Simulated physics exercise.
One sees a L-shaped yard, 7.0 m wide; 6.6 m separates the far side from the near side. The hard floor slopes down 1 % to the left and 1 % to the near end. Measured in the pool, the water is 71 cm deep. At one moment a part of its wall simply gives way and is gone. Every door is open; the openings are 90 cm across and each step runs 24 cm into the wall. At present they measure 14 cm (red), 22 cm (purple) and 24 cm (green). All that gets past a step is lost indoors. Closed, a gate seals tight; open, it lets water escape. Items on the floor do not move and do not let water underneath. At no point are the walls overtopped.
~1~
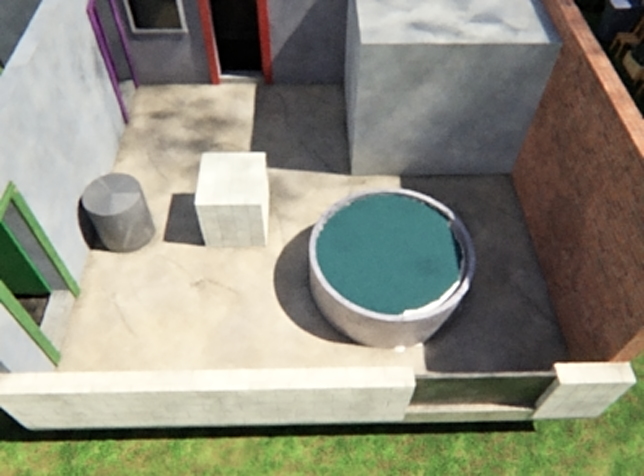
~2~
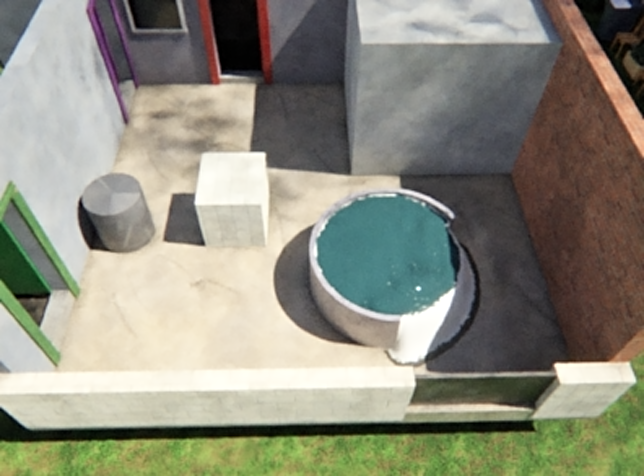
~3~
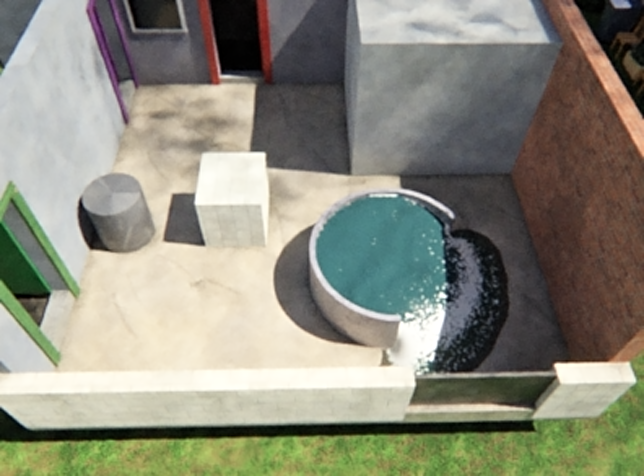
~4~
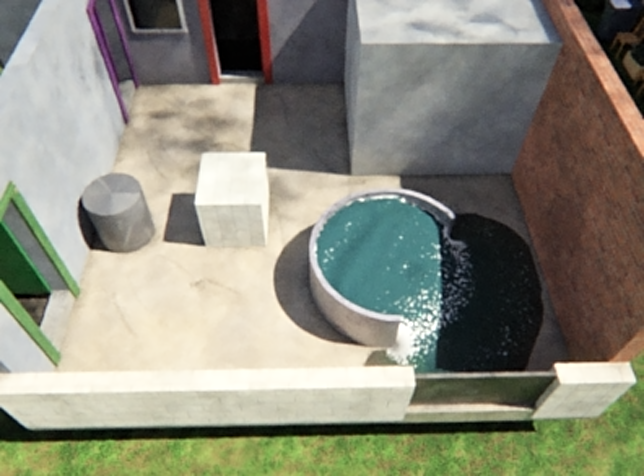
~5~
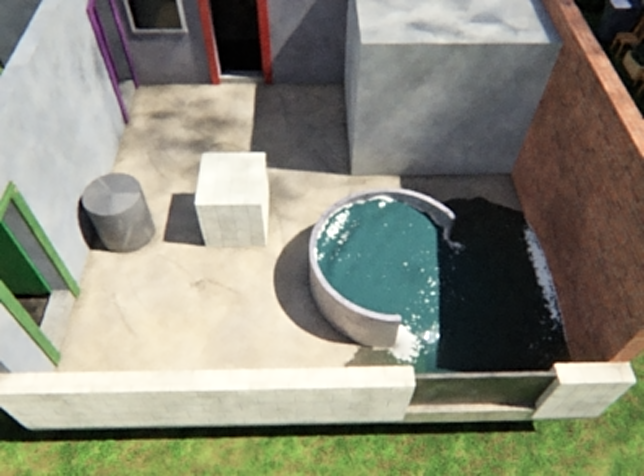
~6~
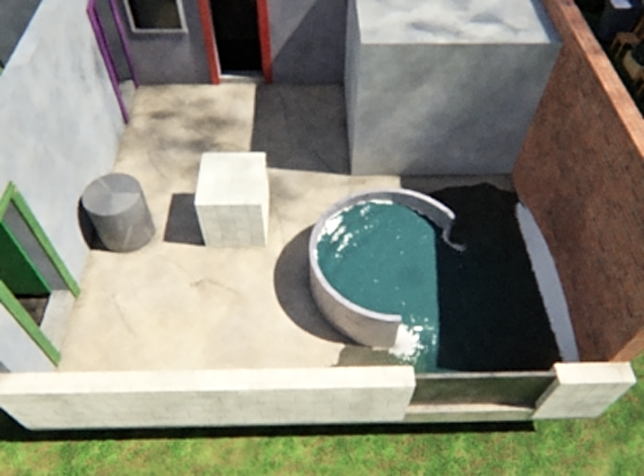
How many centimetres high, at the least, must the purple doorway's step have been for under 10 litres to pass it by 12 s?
About 6.5 cm.
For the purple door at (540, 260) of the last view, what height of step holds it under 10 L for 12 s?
Roughly 32 cm, give or take.
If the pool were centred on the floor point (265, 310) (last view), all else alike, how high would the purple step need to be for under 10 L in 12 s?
9.5 cm, give or take.
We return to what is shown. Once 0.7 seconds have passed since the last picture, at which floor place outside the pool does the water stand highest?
(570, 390).
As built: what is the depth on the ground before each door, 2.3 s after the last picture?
Depths in cm: Red 0, purple 0, green 0.
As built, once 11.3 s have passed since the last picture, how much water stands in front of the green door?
Lab note: Depth approx. 11.5 cm.
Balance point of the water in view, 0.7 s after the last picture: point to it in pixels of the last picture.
Centre of mass: About (444, 306) px.
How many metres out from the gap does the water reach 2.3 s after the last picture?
Roughly 5.6 metres.
Then, 0.7 s after the last picture water covers 20 % of the floor, deepest (66 cm) near (570, 390); it has not reached the purple door.
Then, 2.3 s after the last picture water covers 45 % of the floor, deepest (37 cm) near (495, 181); it has not reached the purple door.
Then, 11.3 s after the last picture water covers 95 % of the floor, deepest (17 cm) near (102, 401); 7 cm at the purple door, 0 litres in over its 22 cm step.
At the purple door as built, the water peaked near 10 cm, 7.7 s after the last picture.
Run again over the same 12 s with other heights there, 18 litres in over 5.5 cm, 6 litres over 7.5 cm. The limit of 10 litres is kept from about 6.5 cm up.
